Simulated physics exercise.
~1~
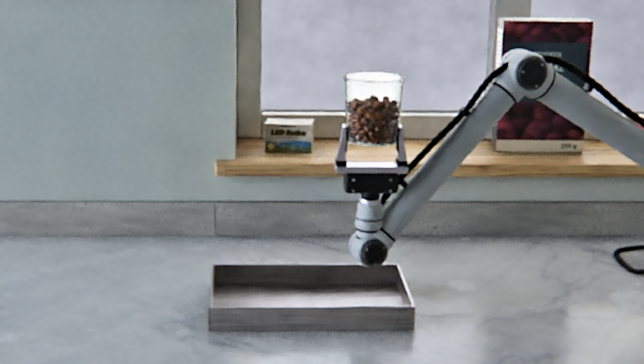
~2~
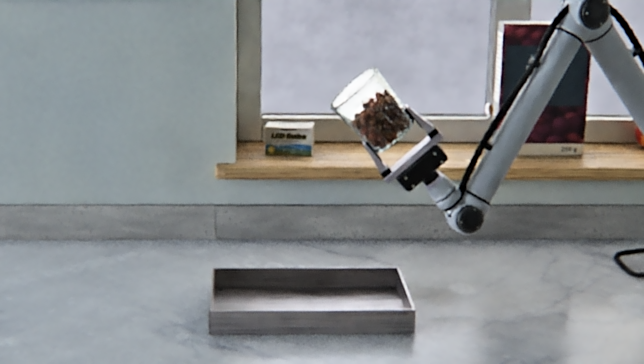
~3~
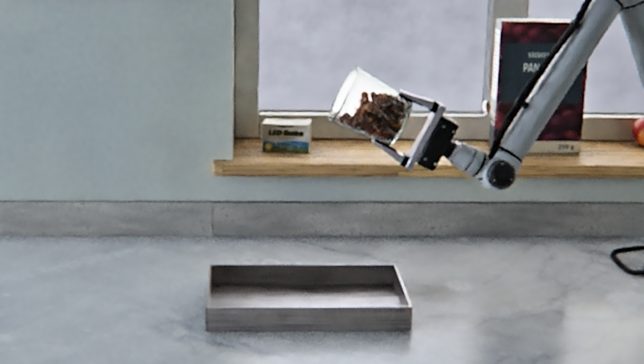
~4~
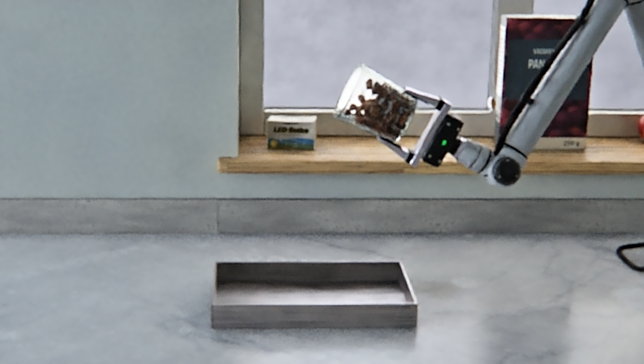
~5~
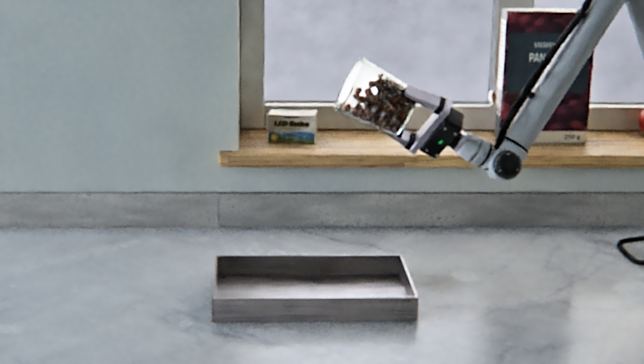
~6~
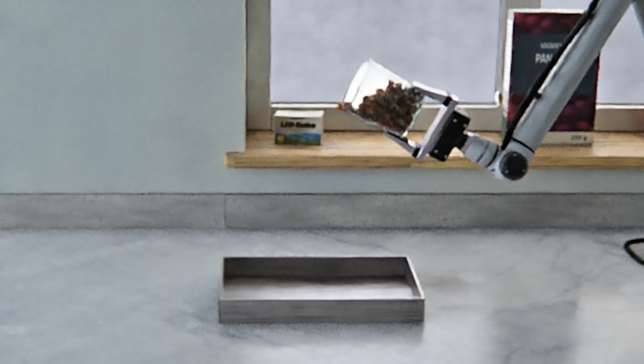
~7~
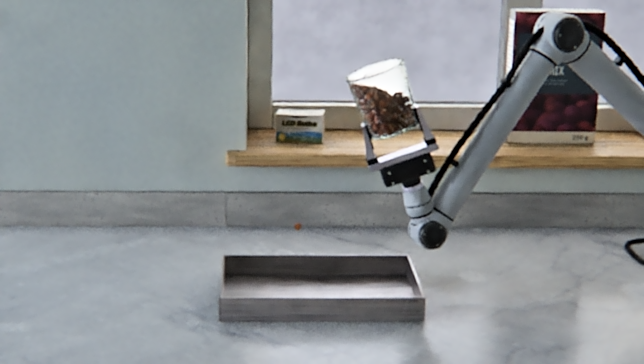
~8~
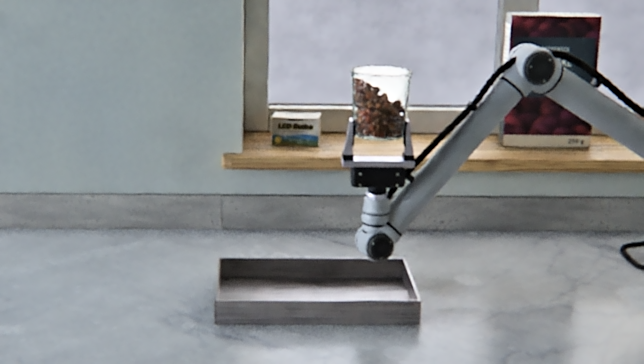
The clip shows a robot arm holding a clear beaker of hazelnuts above an empty-looking tray, tipping it steeply to the left and keeping it tilted before turning it upright again, with nearly all the nuts still inside at the end.
